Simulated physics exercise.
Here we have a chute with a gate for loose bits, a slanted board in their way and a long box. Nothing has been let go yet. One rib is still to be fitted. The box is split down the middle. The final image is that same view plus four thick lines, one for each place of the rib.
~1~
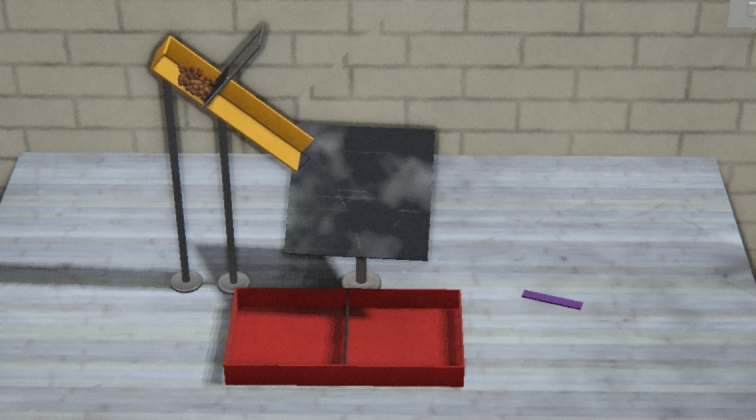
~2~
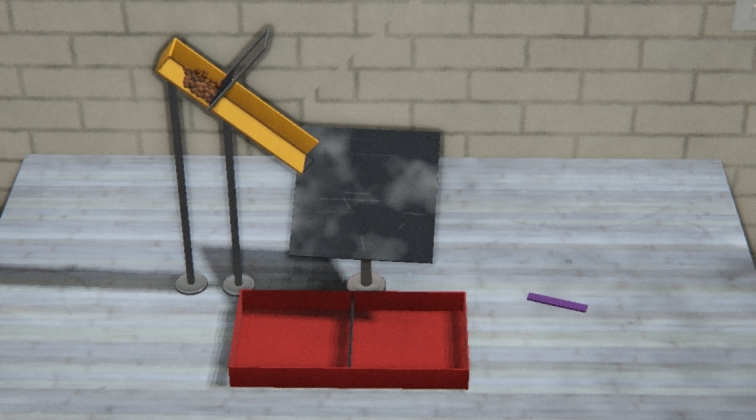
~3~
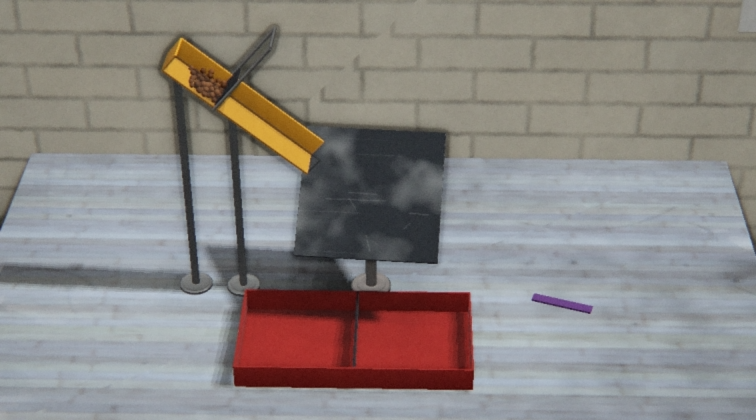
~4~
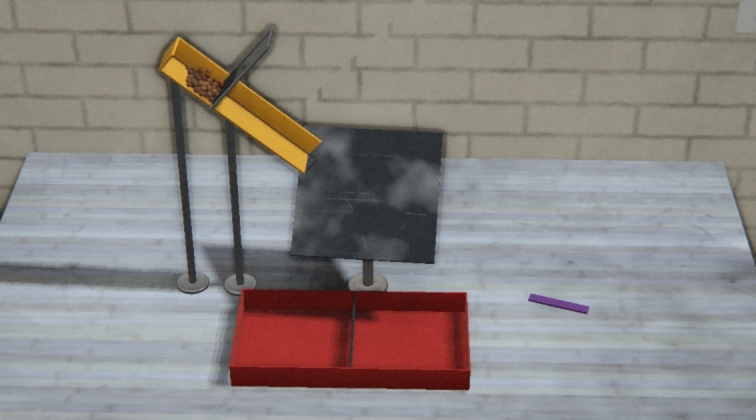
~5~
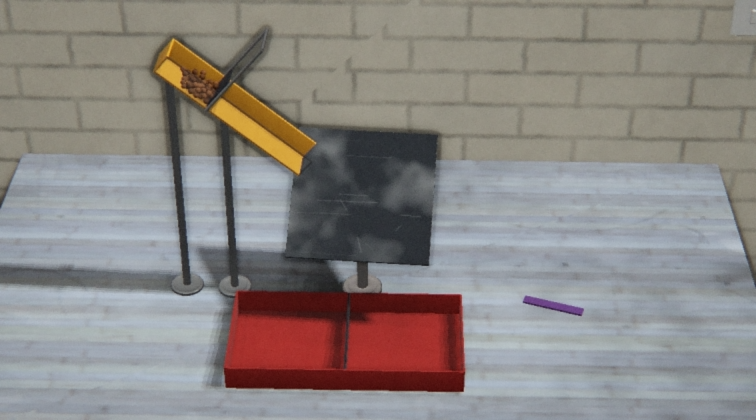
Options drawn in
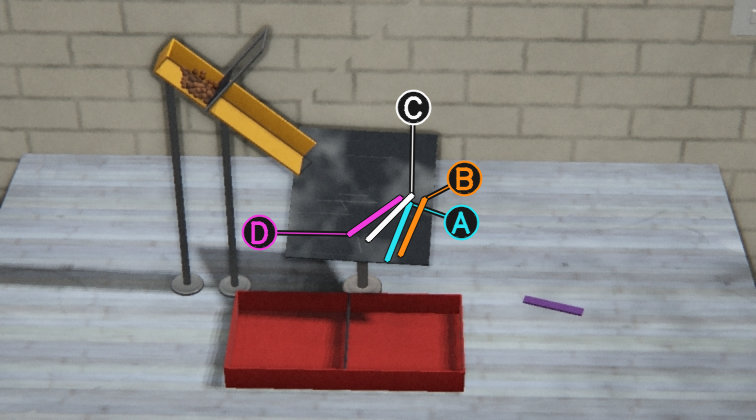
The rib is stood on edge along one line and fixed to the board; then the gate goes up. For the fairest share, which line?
Take C.
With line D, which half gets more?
Left.
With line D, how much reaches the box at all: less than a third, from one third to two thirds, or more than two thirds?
It is more than two thirds.
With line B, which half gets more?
Right.
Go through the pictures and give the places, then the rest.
The first frame shows load behind the gate at (200, 80), cereal balls; lip of the chute at (298, 163), sloping fairly steeply.
The second frame shows middle of the board at (365, 193), tilted fairly steeply; middle of its low edge at (360, 259); of its high edge at (370, 129).
The third frame shows front corners of the box at (234, 366) and (473, 370); front end of its middle wall at (353, 368); gate still shut at (235, 80).
The fourth frame shows middle of the load at (208, 81); lip at (306, 164).
The fifth frame shows middle of the load at (203, 83); lip at (300, 166).
On the marked copy, line A from (409, 203) to (387, 259); line B from (424, 199) to (400, 254); line C from (411, 195) to (368, 239); line D from (400, 198) to (349, 234).
Choosing A, of what is caught, a small part in the left half, most in the right.
Choosing B, of what is caught, a small part in the left half, most in the right.
Choosing C, of what is caught, about half in the left half, about half in the right.
Choosing D, of what is caught, most in the left half, a small part in the right.
